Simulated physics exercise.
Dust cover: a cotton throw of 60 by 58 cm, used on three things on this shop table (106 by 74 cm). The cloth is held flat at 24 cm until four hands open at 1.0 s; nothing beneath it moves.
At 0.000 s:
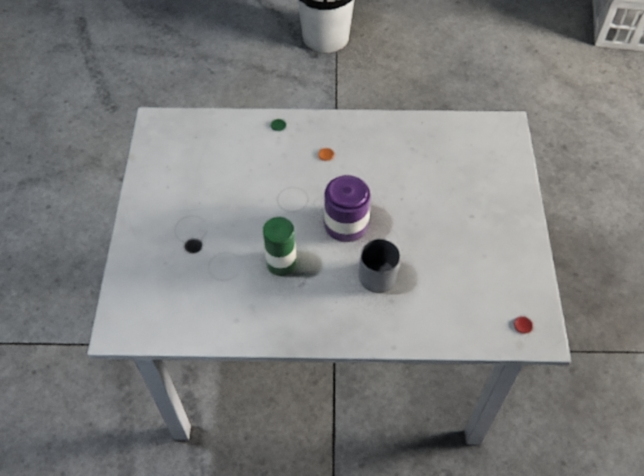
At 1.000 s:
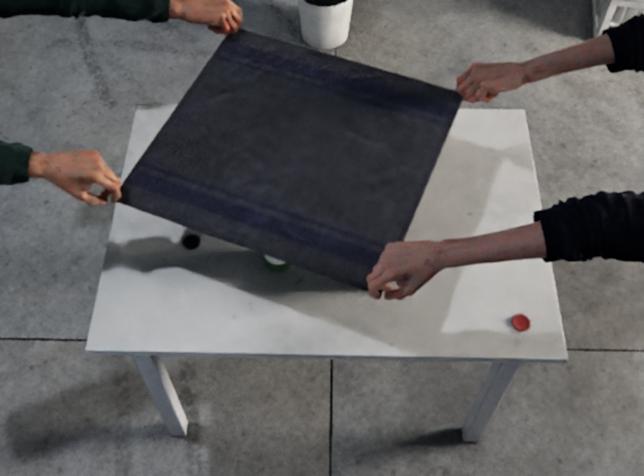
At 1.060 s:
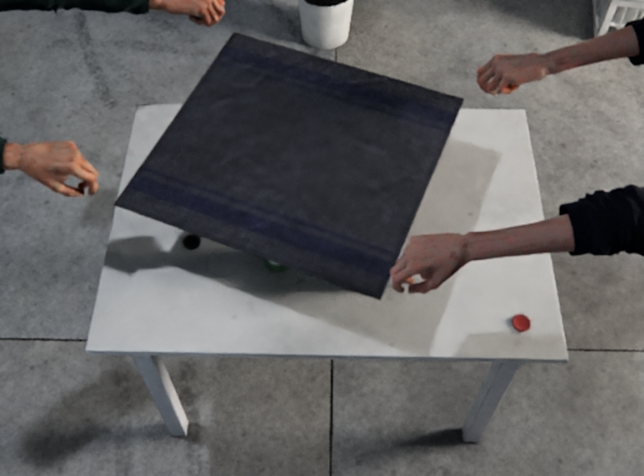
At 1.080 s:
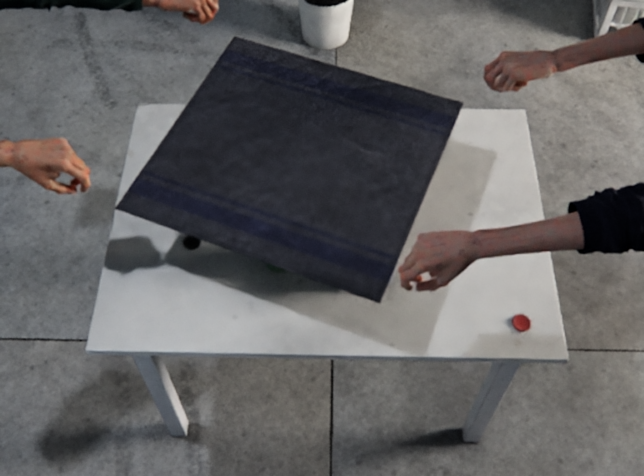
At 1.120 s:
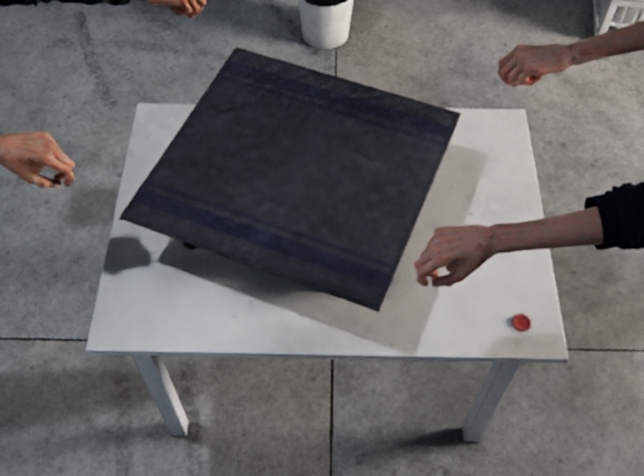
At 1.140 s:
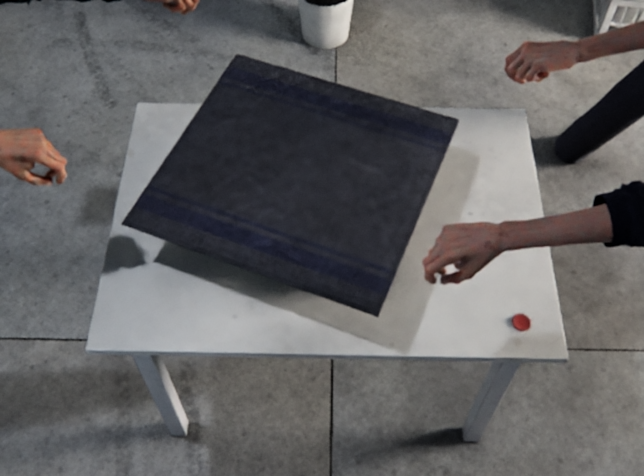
A dark cloth was held flat by four hands above a white table with a bottle, a tin and a cup on it, then the hands let go and it sank lower over them.
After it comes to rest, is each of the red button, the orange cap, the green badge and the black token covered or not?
In order: The red button still shows; the orange cap vanishes under it; the green badge ends under the cloth; the black token ends under the cloth.
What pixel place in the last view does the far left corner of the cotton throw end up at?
It ends up approximately at (248, 107).
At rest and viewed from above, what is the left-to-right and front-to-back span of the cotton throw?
It spans close to 68 centimetres sideways and close to 64 centimetres in depth.
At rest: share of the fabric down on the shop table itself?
Share on top, approx.: 40 %.
By 1.3 s, 35 % of it is down, spanning 69 by 62 cm, above green badge, black token, orange cap.
By 1.5 s, 40 % of it is down, spanning 69 by 65 cm, above green badge, black token, orange cap.
By 1.7 s, 40 % of it is down, spanning 69 by 65 cm, above green badge, black token, orange cap.
By 1.9 s, 40 % of it is down, spanning 69 by 65 cm, above green badge, black token, orange cap.
By 2.7 s, 40 % of it is down, spanning 69 by 65 cm, above green badge, black token, orange cap.
